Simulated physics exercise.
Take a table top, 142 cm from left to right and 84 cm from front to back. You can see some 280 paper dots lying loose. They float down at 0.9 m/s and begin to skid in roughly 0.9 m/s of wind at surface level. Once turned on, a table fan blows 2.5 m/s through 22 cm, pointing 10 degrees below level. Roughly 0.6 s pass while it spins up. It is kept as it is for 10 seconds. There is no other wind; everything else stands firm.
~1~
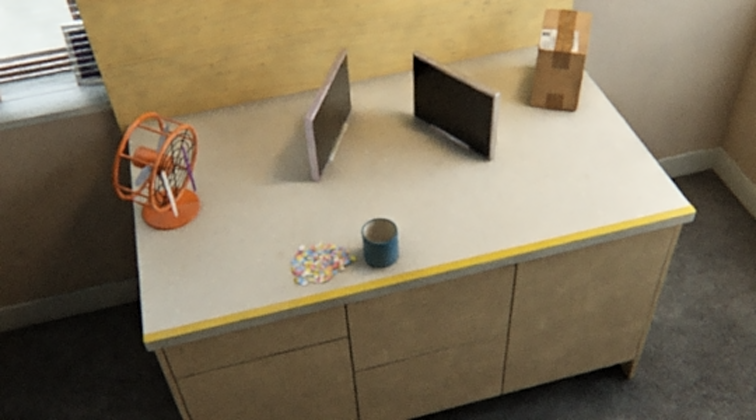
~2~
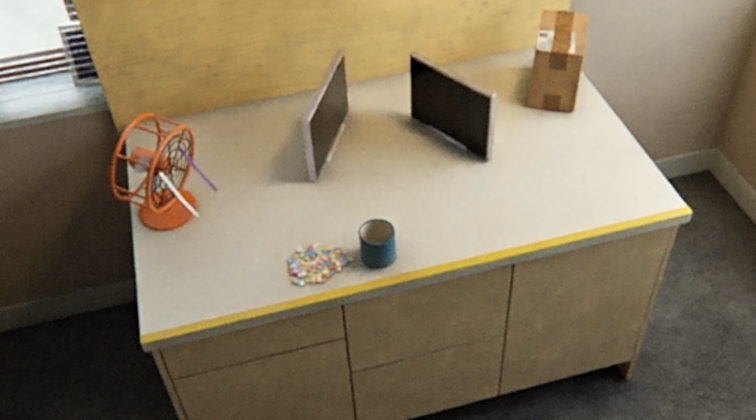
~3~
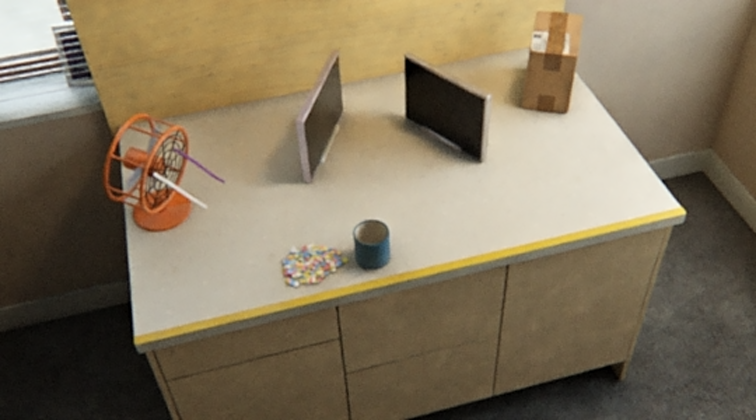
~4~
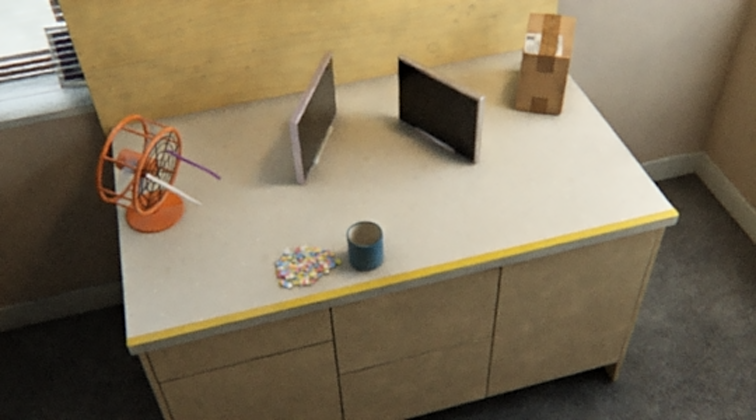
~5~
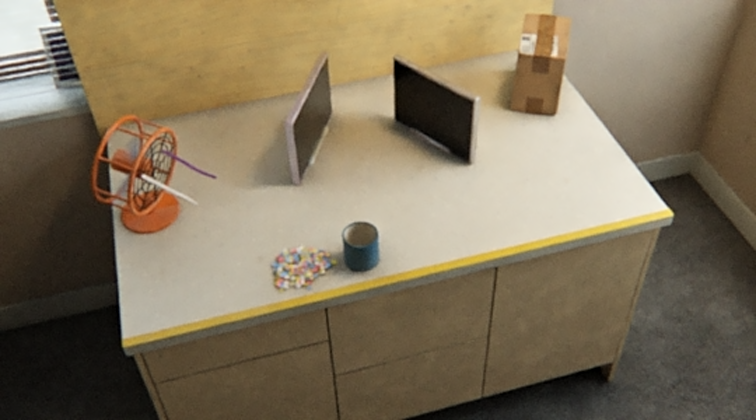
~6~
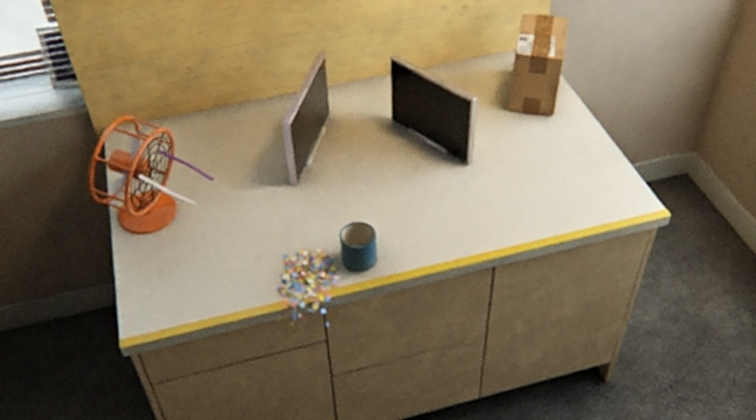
Colourful paper dots lying beside a blue mug as an orange fan's ribbons lift, then scattering forward across the table's yellow edge.
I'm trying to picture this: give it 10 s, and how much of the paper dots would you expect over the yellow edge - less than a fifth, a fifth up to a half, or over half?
Probably the share over that edge will go past half.
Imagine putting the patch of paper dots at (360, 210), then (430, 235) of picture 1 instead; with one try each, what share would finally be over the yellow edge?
In that order: 1 %, 60 %.
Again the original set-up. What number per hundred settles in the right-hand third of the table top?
Roughly 0 in a hundred.
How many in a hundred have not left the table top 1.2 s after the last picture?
I'd say some 0 % at that moment.
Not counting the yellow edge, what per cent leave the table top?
The share comes to some 0 per cent.
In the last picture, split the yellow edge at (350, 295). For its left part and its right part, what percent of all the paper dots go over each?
80 % left and 15 % right.
Then, 1.2 s after the last picture the count stands so, 100 % are over the yellow edge.
Then, 2.4 s after the last picture the count stands so, 100 % are over the yellow edge.
Then, 4.7 s after the last picture the count stands so, 100 % are over the yellow edge.
Then, 9.2 s after the last picture, at the end, 100 % are over the yellow edge.
